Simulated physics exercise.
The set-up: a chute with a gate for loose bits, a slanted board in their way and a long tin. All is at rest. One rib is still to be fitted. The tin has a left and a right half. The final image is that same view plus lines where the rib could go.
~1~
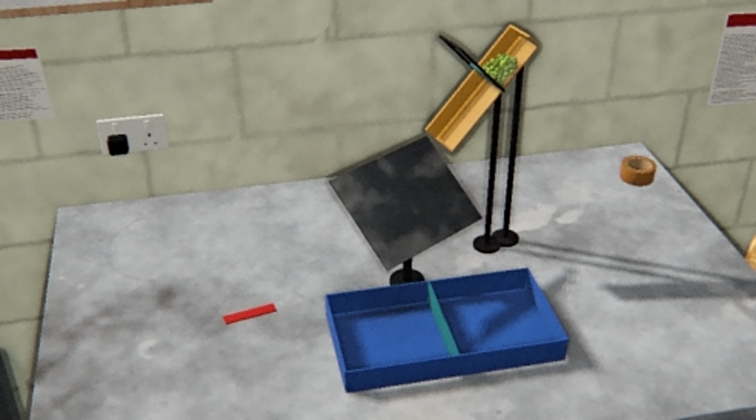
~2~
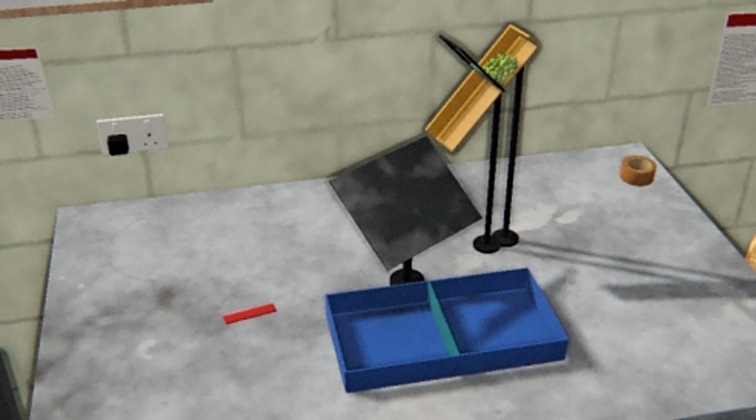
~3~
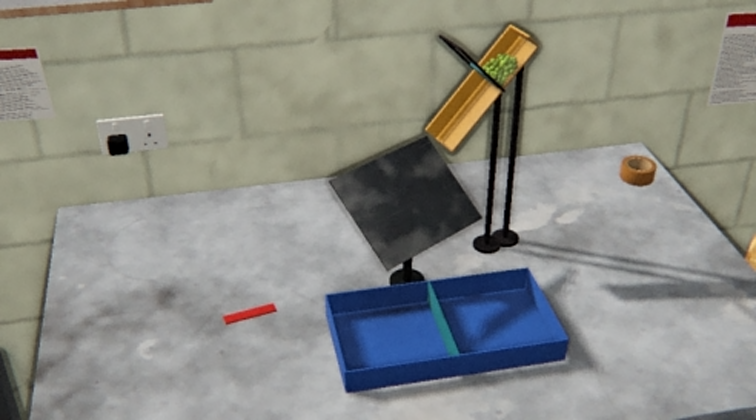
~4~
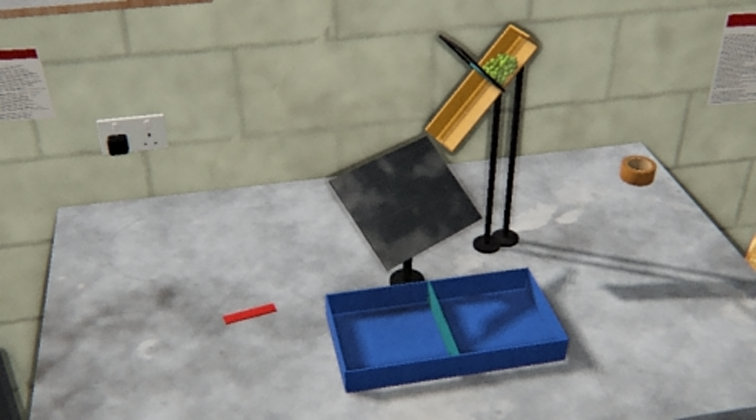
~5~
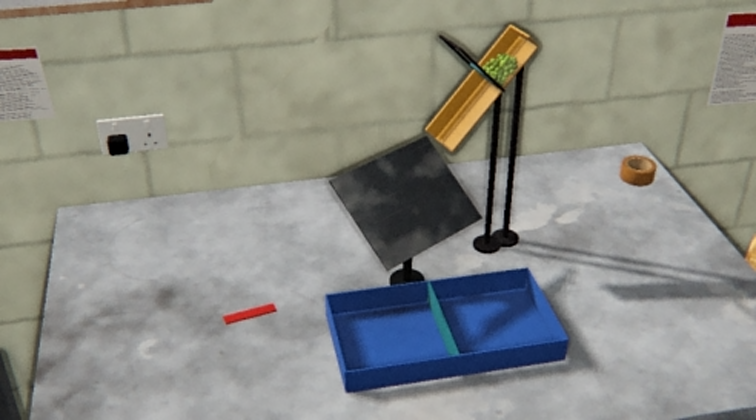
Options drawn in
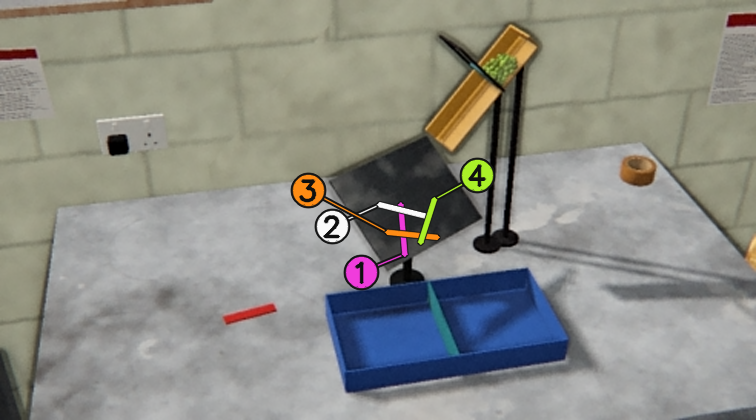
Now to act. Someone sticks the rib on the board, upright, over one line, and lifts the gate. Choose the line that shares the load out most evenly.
1 beats the others.
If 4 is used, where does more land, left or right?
Left.
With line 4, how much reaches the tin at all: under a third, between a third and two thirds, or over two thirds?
Line 4 gives over two thirds.
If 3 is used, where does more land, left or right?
The right half.
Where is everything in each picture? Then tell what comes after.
In the first picture, load behind the gate at (498, 70), dried peas; lip of the chute at (444, 145), sloping fairly steeply.
In the second picture, middle of the board at (408, 200), tilted fairly steeply; middle of its low edge at (437, 243); of its high edge at (380, 157).
In the third picture, front corners of the tin at (346, 372) and (568, 339); front end of its middle wall at (459, 355); gate still shut at (481, 71).
In the fourth picture, middle of the load at (498, 70); lip at (444, 145).
In the fifth picture, middle of the load at (498, 70); lip at (444, 145).
On the marked copy, line 1 from (400, 204) to (404, 254); line 2 from (379, 204) to (428, 216); line 3 from (387, 232) to (437, 237); line 4 from (434, 199) to (420, 242).
With 1, of what is caught, about half in the left half, about half in the right.
With 2, of what is caught, a stray few in the left half, nearly all in the right.
With 3, of what is caught, a small part in the left half, nearly all in the right.
With 4, of what is caught, nearly all in the left half, a small part in the right.
